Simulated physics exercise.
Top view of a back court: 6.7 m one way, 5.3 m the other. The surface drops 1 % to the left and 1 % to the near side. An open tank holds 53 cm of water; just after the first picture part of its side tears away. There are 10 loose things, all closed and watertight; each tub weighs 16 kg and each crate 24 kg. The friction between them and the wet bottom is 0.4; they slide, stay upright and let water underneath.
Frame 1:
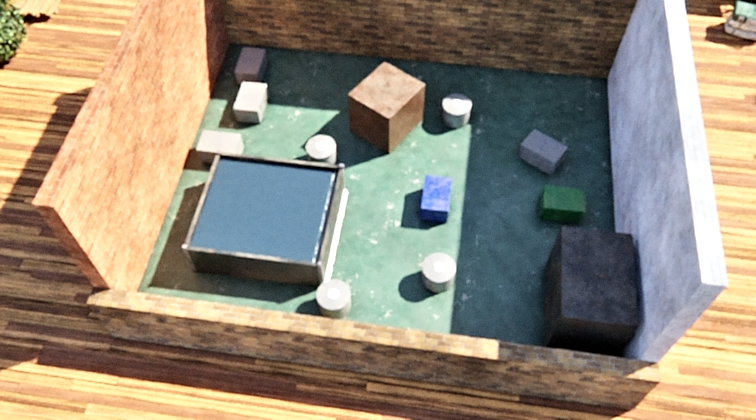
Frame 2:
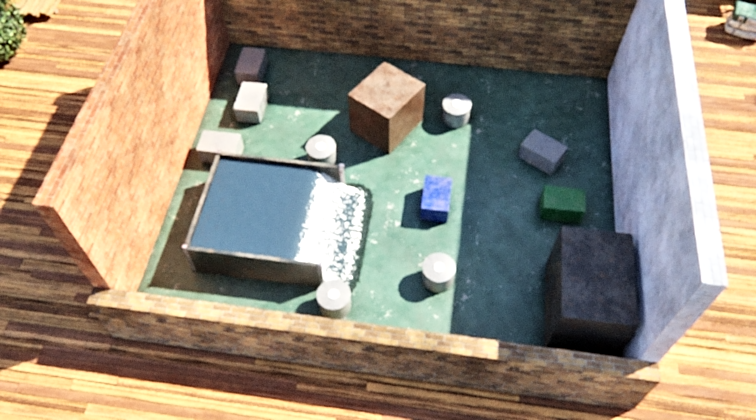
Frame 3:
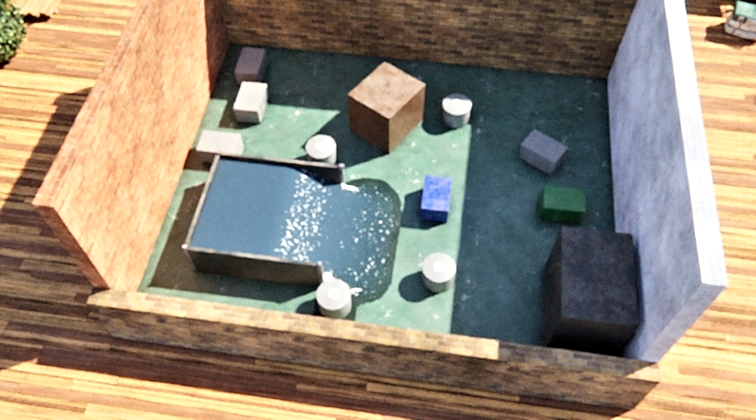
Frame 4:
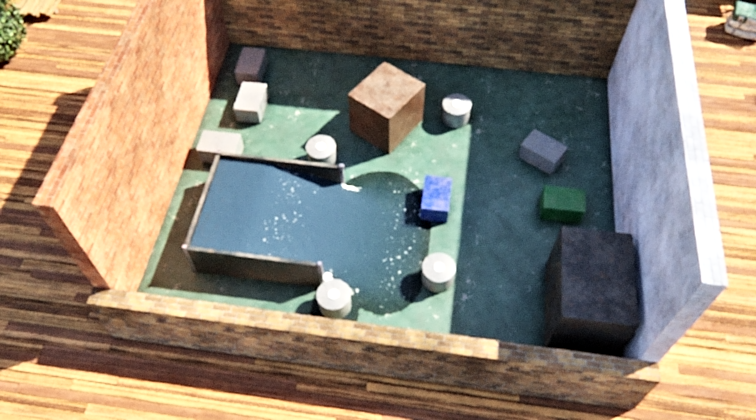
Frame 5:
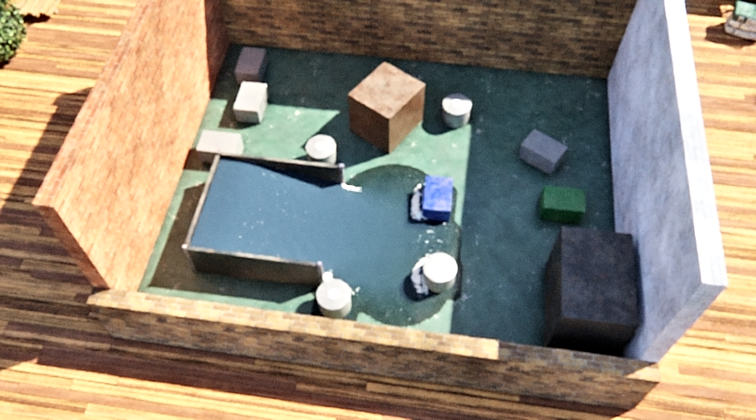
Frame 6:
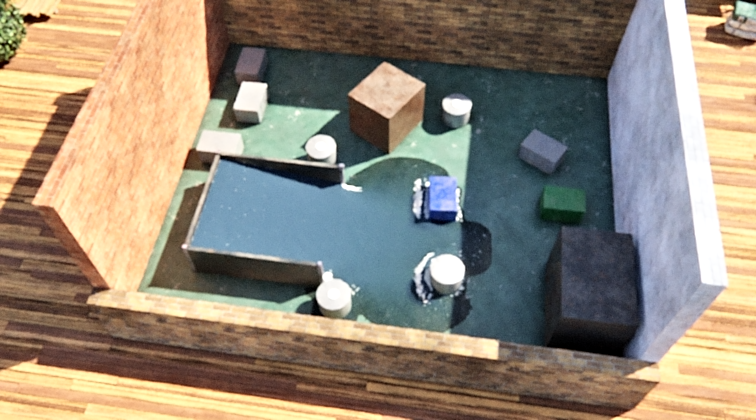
A walled back court with a green floor, set on wooden planking, is seen from high above by a still camera. A tank of water stands at the left among pale blocks and drums, with a large brown crate at the back, a blue crate mid-court, and green, grey and black boxes at the right. The tank's right side opens and water spreads rightward across the floor, foaming around the blue crate and a white drum, which slide slightly right.
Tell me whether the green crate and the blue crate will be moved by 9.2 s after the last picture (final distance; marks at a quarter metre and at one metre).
Green crate far from the start; blue crate far from the start.
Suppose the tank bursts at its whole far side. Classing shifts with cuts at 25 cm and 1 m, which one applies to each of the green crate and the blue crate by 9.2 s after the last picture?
With that failure, the green crate keeps its spot, and the blue crate keeps its spot.
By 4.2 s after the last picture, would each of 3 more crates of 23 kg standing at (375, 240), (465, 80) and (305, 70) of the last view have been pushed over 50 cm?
In order: Above it, below it, below it.
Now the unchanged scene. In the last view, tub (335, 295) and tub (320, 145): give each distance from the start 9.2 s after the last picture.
In turn: 100 cm, 0 cm.
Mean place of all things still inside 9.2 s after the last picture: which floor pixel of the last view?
They average out to somewhere around (380, 147).
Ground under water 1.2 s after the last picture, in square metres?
I'd estimate close to 16 m2.
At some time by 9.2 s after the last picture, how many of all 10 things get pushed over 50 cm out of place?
6 in all.
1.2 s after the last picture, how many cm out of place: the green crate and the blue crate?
5 and 140 cm, roughly.
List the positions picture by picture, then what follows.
In the first picture, the green crate at (565, 198) rests on the ground; the blue crate at (437, 193) rests on the ground; water covers 3.0 m2; 0 of 10 have shifted.
In the second picture, the green crate at (565, 198) rests on the ground; the blue crate at (437, 193), on the bottom; 3.8 m2 under water; 0 of 10 have shifted.
In the third picture, the green crate at (565, 198) rests on the ground; the blue crate at (437, 193) rests on the ground; 4.7 m2 under water; 0 of 10 have shifted.
In the fourth picture, the green crate at (565, 198) rests on the ground; the blue crate at (437, 193), on the bottom; 5.7 m2 under water; 0 of 10 have shifted.
In the fifth picture, the green crate at (565, 198) rests on the ground; the blue crate at (438, 193), on the bottom; 6.6 m2 under water; 0 of 10 have shifted.
In the sixth picture, the green crate at (565, 198) rests on the ground; the blue crate at (444, 193) rests on the ground, 10 cm from its start; 7.6 m2 under water; 2 of 10 have shifted.
Then, 1.2 s after the last picture the green crate is near (569, 198), 0.1 m from its start, aground; the blue crate is near (528, 184), 1.4 m from its start, aground; 1 afloat.
Then, 3.8 s after the last picture the green crate is near (594, 137), 1.3 m from its start, afloat; the blue crate is near (547, 149), 1.9 m from its start, afloat; 3 afloat.
Then, 6.2 s after the last picture the green crate is near (588, 114), 1.7 m from its start, aground; the blue crate is near (535, 131), 2.0 m from its start, aground; 0 afloat.
Then, 9.2 s after the last picture the green crate is near (588, 114), 1.7 m from its start, aground; the blue crate is near (535, 131), 2.0 m from its start, aground; 0 afloat.
